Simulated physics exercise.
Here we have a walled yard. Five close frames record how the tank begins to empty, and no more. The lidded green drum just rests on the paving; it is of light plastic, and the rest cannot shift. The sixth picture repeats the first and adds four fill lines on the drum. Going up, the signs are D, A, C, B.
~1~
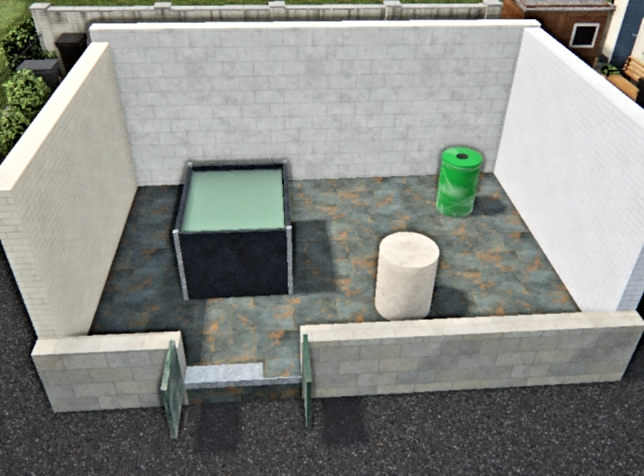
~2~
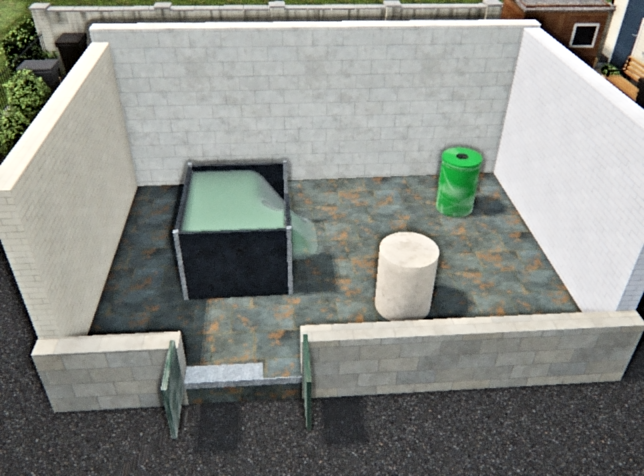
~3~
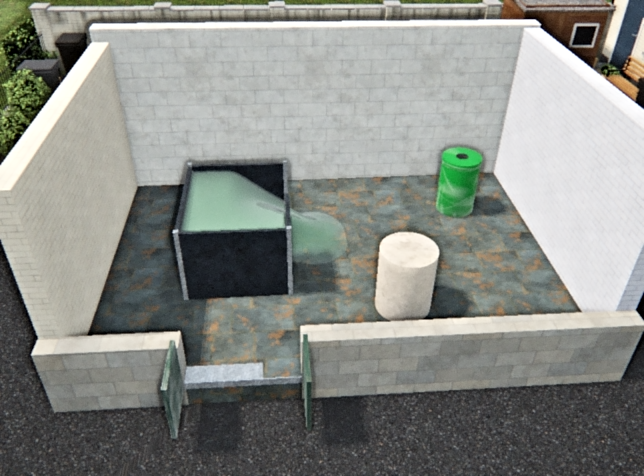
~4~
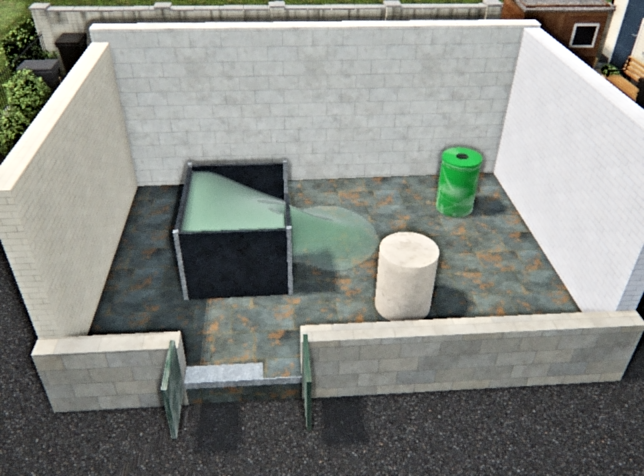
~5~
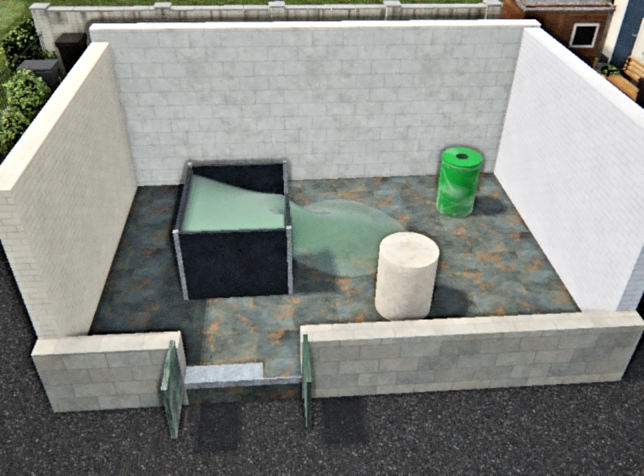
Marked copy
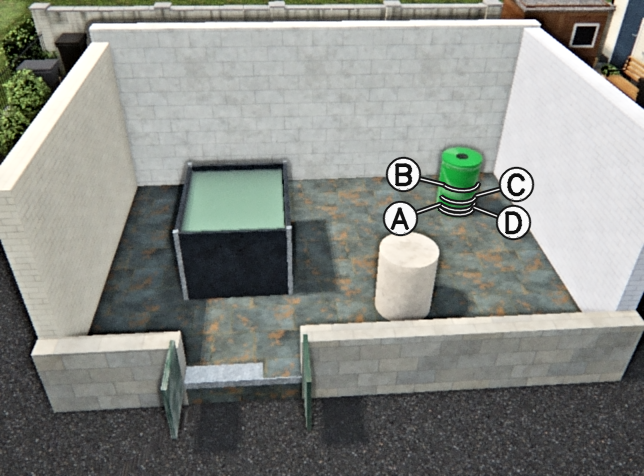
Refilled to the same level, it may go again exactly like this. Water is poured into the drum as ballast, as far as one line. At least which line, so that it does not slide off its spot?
B will do.
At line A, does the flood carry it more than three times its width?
No, less.
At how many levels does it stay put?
One of the four.
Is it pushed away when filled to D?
Yes, it does.
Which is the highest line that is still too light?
That is line C.
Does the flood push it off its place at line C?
Yes.
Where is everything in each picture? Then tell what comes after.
Lid of the green drum at (463, 157); tank full, its middle at (236, 200); open gate at (241, 332).
Water covers 2 % of the ground and is seen nearest the drum at (307, 222).
Water covers 4 % of the ground and is seen nearest the drum at (337, 225).
Water covers 8 % of the ground and is seen nearest the drum at (334, 211).
Lid of the green drum at (463, 157); water covers 12 % of the ground, mostly out of sight from here.
On the marked copy, A at (460, 210); B at (464, 190); C at (462, 202); D at (460, 214); from the bottom up D, A, C, B.
Choosing A, it is pushed about its own width away.
Choosing B, it does not move.
Choosing C, it is pushed about half its own width away.
Choosing D, it is pushed about 3 times its own width away.
